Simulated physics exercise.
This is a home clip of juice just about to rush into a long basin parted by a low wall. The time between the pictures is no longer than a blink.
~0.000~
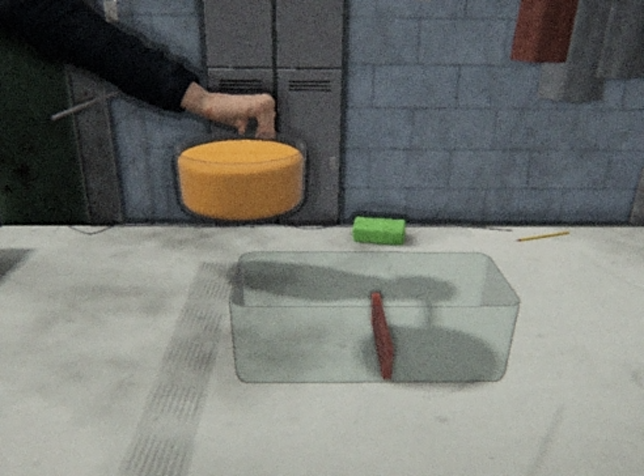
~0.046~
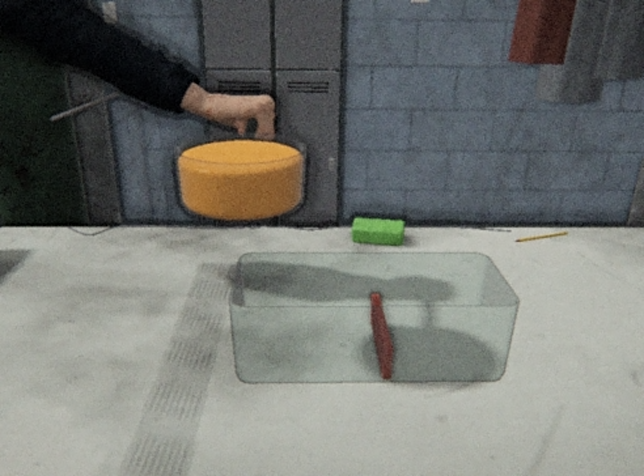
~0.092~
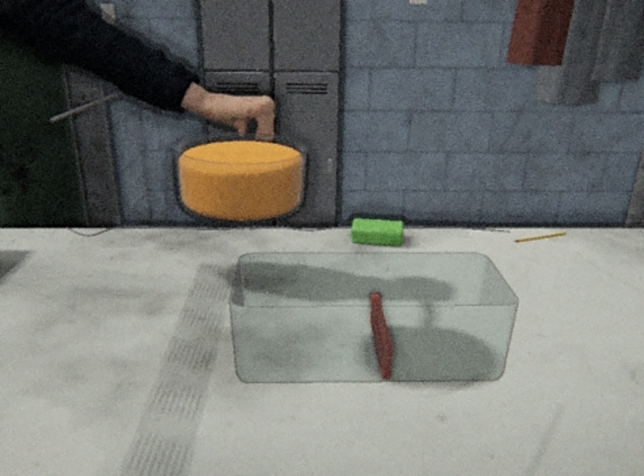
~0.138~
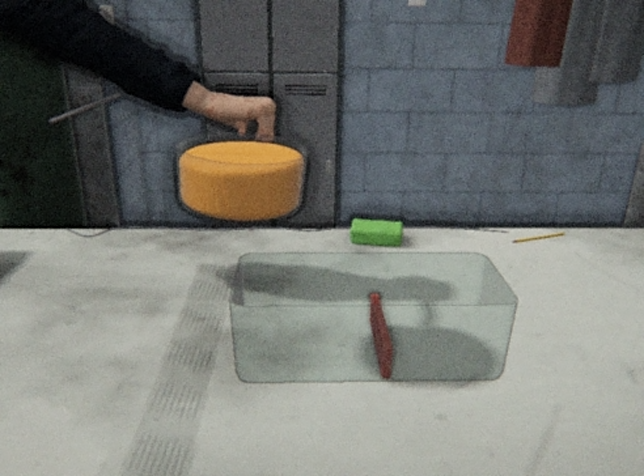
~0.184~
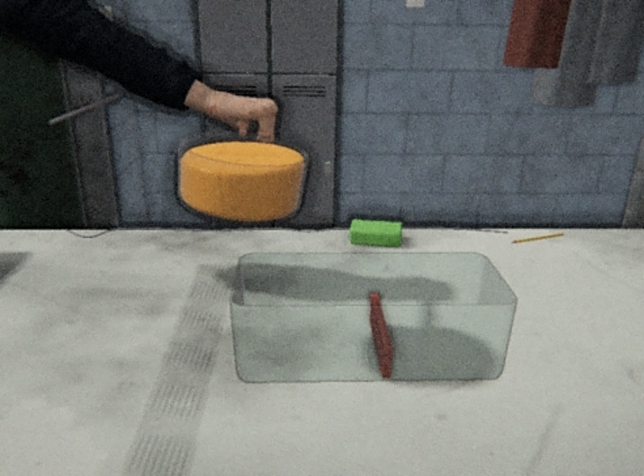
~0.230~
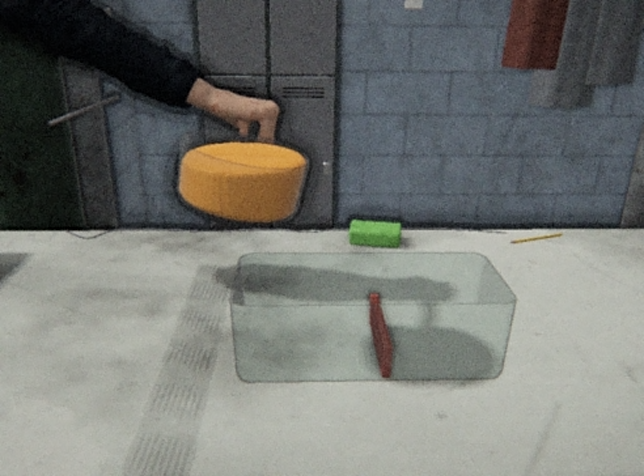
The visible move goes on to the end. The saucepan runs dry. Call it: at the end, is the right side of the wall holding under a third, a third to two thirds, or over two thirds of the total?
The right side holds under a third of the total.
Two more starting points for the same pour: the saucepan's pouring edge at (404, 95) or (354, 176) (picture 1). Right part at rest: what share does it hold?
Result, first then second: About 90 % and about 60 %.
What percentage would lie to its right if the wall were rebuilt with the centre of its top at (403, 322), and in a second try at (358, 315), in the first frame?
The first placement leaves close to 10 per cent, the second close to 40 per cent.
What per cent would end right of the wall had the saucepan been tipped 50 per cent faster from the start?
It comes to some 10 in a hundred.
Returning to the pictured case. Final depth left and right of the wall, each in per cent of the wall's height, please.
On the left 70 %, on the right 10 %.
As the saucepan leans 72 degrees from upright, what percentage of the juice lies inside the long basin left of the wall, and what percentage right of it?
Left part: Around 20 %. Right part: Around 0 %.
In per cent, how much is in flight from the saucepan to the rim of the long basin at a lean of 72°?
I'd reckon some 35 per cent.
A moment on, the saucepan is tipped part way and 44 per cent is still to pour, 19 is left of the wall and 0 right of it.
Next, the saucepan is tipped right over and 5 per cent is still to pour, 83 is left of the wall and 4 right of it.
Then the saucepan is tipped right over and 0 per cent is still to pour, 91 is left of the wall and 7 right of it.
Later the saucepan is tipped right over and 0 per cent is still to pour, 91 is left of the wall and 7 right of it.
At rest 91 per cent lies left of the wall, 7 right of it and 2 outside.
